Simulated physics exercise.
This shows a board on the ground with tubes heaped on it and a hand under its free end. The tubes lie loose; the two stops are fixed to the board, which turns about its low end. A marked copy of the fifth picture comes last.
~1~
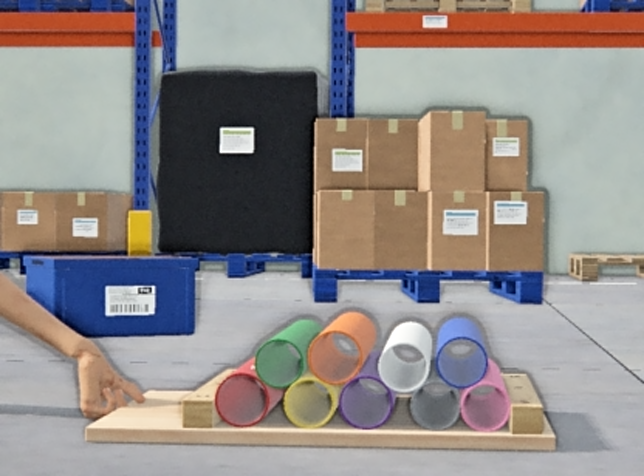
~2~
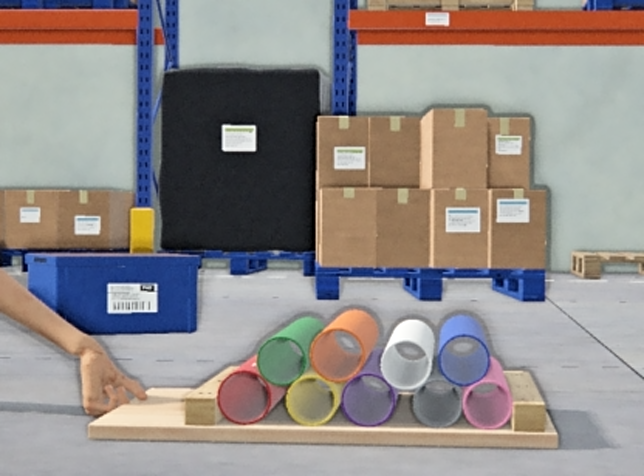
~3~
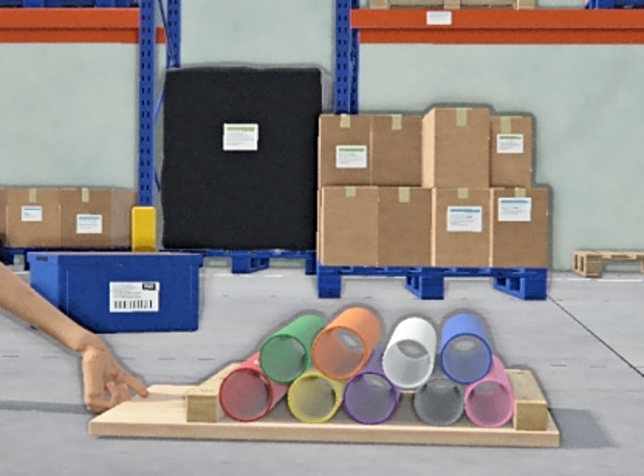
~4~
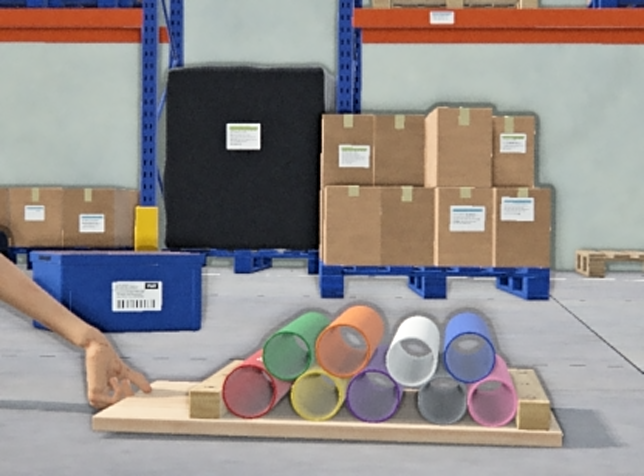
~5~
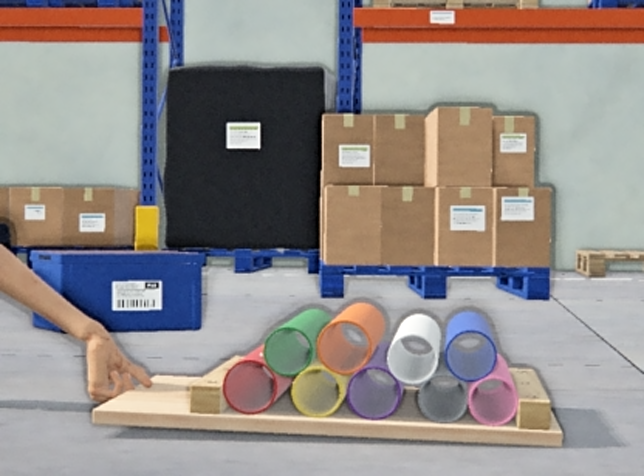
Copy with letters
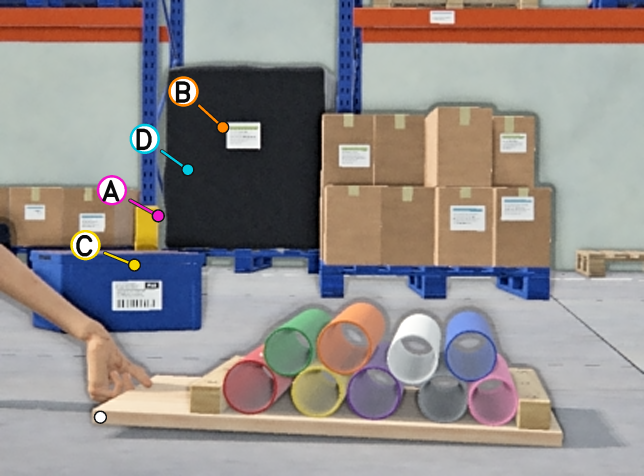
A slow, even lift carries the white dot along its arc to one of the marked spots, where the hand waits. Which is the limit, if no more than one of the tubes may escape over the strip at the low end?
Stop at C.
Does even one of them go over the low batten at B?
Yes.
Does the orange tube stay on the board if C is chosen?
Yes.
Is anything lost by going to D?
At D: Yes.
On the marked copy, A at (158, 216); B at (223, 127); C at (134, 265); D at (188, 170); the white dot at (101, 417).
Following C. Soon after the start, board at 15°.
Later, board at 21°.
In the end, board at 21°, one over the low batten (blue).
As for the rest, A four over the low batten (orange, white, blue, green); B four over the low batten (orange, white, blue, green); D four over the low batten (orange, white, blue, green).
